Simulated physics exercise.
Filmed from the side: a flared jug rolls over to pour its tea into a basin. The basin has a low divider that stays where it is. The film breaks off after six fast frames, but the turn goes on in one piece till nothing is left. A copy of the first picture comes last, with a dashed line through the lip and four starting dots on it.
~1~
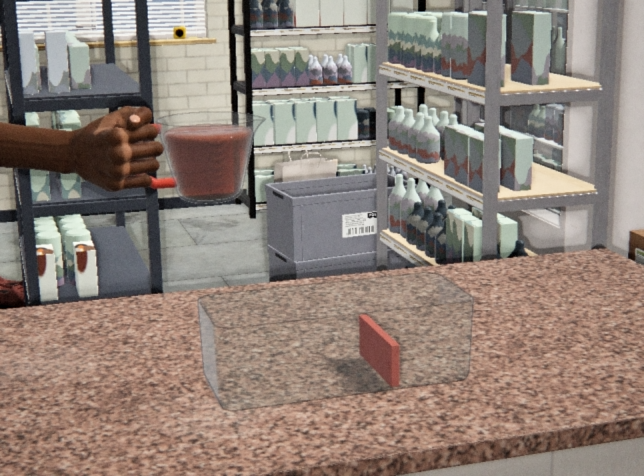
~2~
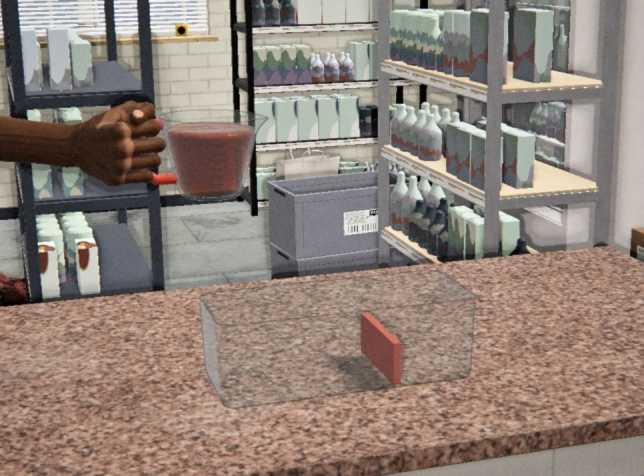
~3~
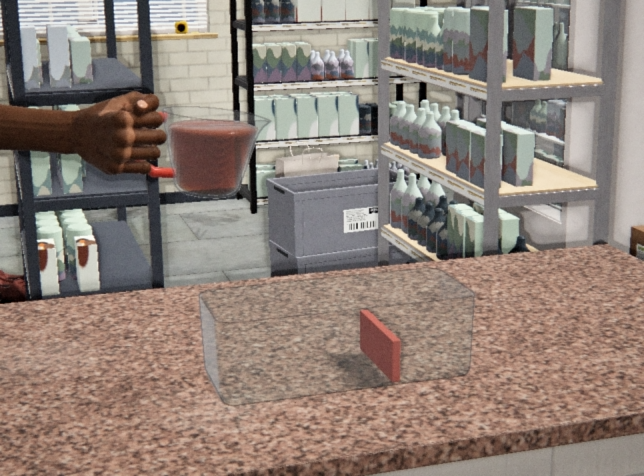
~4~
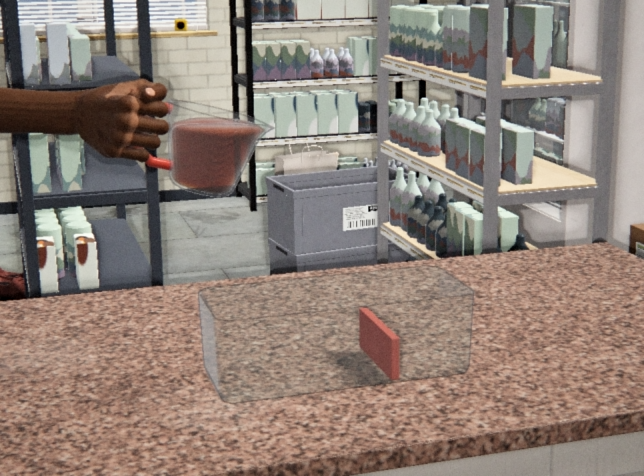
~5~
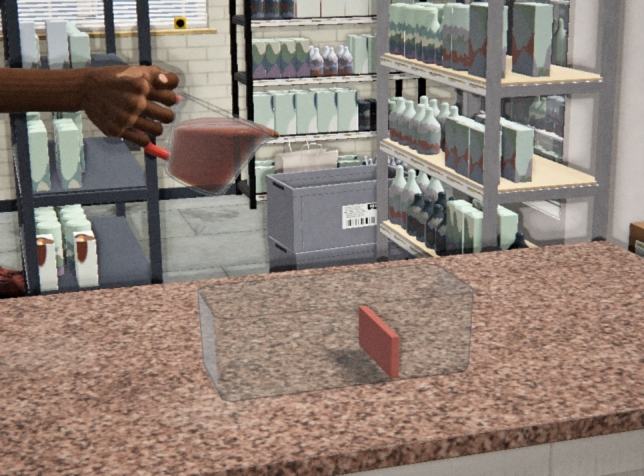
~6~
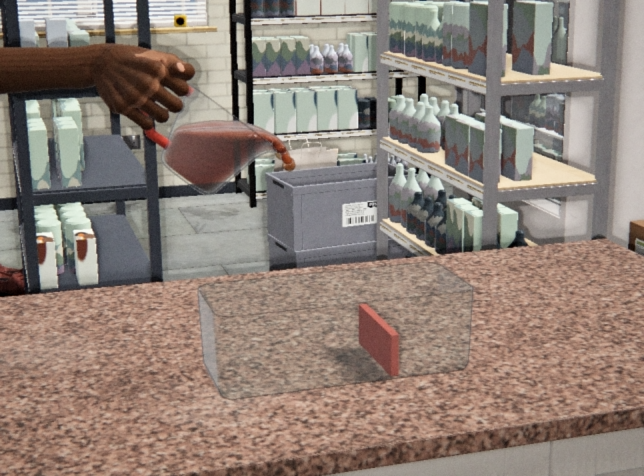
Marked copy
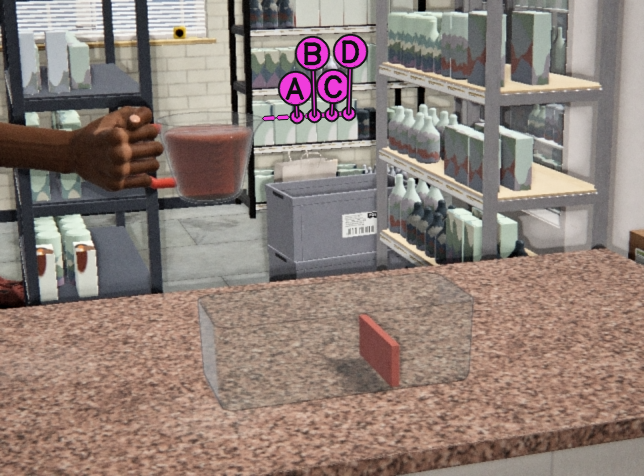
A hand held a clear, flared jug of reddish-brown tea upright above a countertop with a see-through basin on it, then tilted it to the right until tea began coming over the lip.
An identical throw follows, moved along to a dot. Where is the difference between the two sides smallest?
C beats the others.
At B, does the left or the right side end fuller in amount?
More ends on the left.
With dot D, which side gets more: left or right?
The right side.
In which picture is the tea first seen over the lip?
Picture 5.
In magenta, A at (297, 116); B at (314, 115); C at (331, 114); D at (348, 113).
If A is chosen, about 91 % ends left of the wall and 2 % right of it; 7 % is lost outside.
If B is chosen, about 74 % ends left of the wall and 21 % right of it; 5 % is lost outside.
If C is chosen, about 50 % ends left of the wall and 48 % right of it.
If D is chosen, about 27 % ends left of the wall and 70 % right of it; 3 % is lost outside.
